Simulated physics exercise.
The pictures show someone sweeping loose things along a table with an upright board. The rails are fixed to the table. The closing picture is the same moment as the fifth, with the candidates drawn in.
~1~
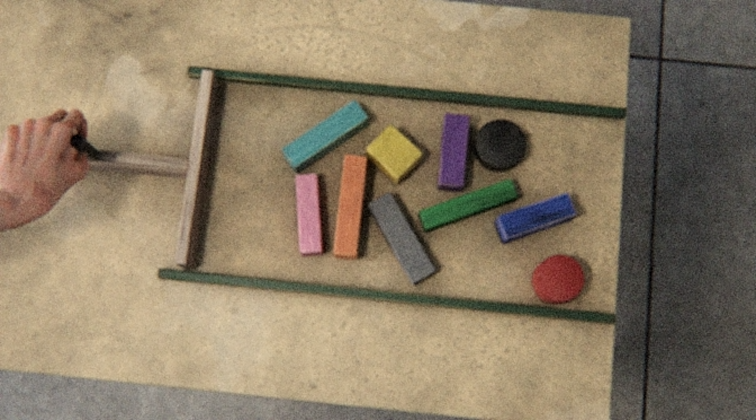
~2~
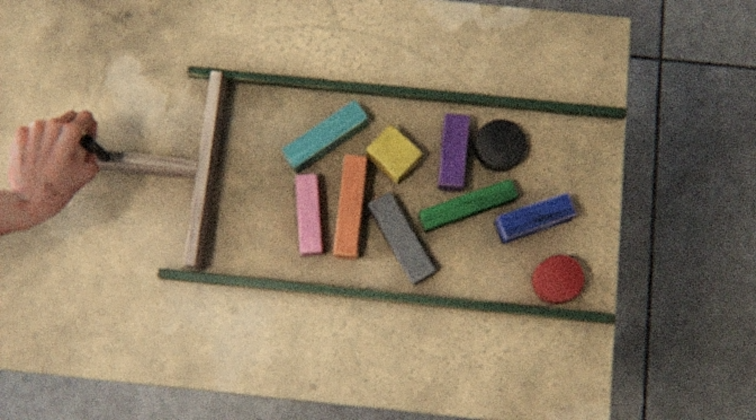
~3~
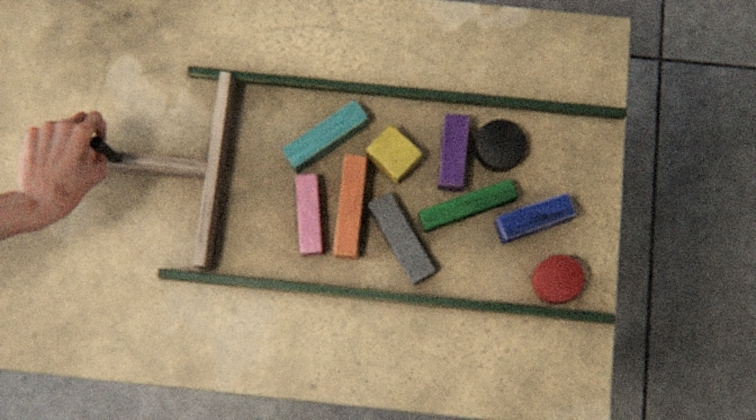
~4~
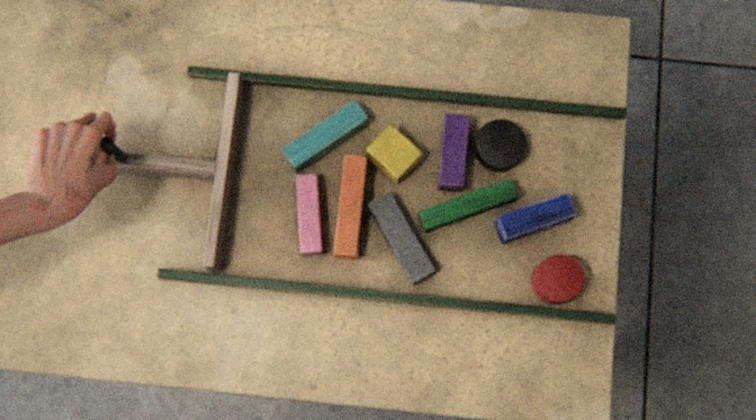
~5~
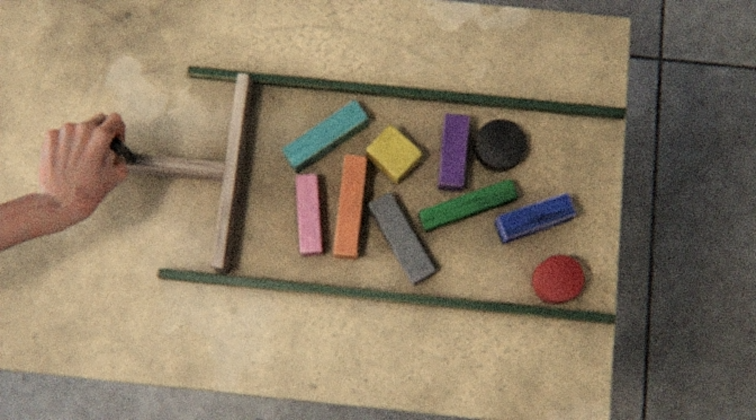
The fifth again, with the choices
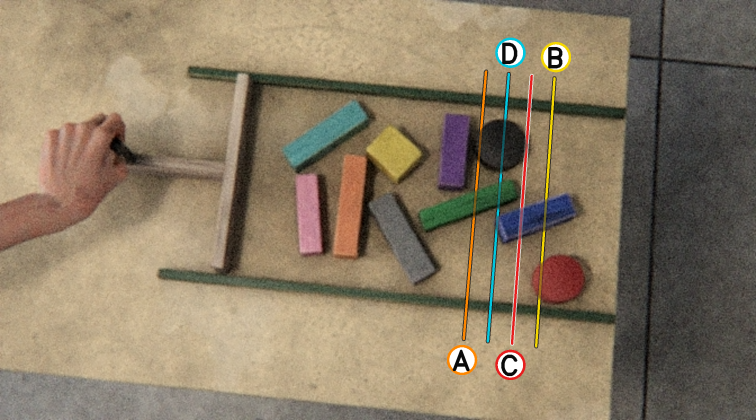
A hand slid an upright wooden board by its handle a short way to the right between two green rails, toward scattered colourful blocks and two round pieces, which all stayed still.
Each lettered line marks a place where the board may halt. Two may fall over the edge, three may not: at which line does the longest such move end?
Stop at D.
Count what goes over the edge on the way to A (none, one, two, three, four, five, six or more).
In all, none.
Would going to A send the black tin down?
By then, no.
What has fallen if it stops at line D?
The red tin goes over.
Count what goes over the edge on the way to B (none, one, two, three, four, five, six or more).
By then, five.
On the marked copy, A at (475, 202); B at (546, 209); C at (522, 206); D at (499, 204).
Taking D. A third of the way, board (327, 178); turquoise bar (365, 135); grey bar (409, 241).
Two thirds of the way, board (425, 188); blue stick (548, 232); black tin (553, 142).
When it is over, board (498, 195); red tin over the edge; black tin (624, 142); one fallen.
As for the rest, A is within the limit but short; B drops five; C drops four.
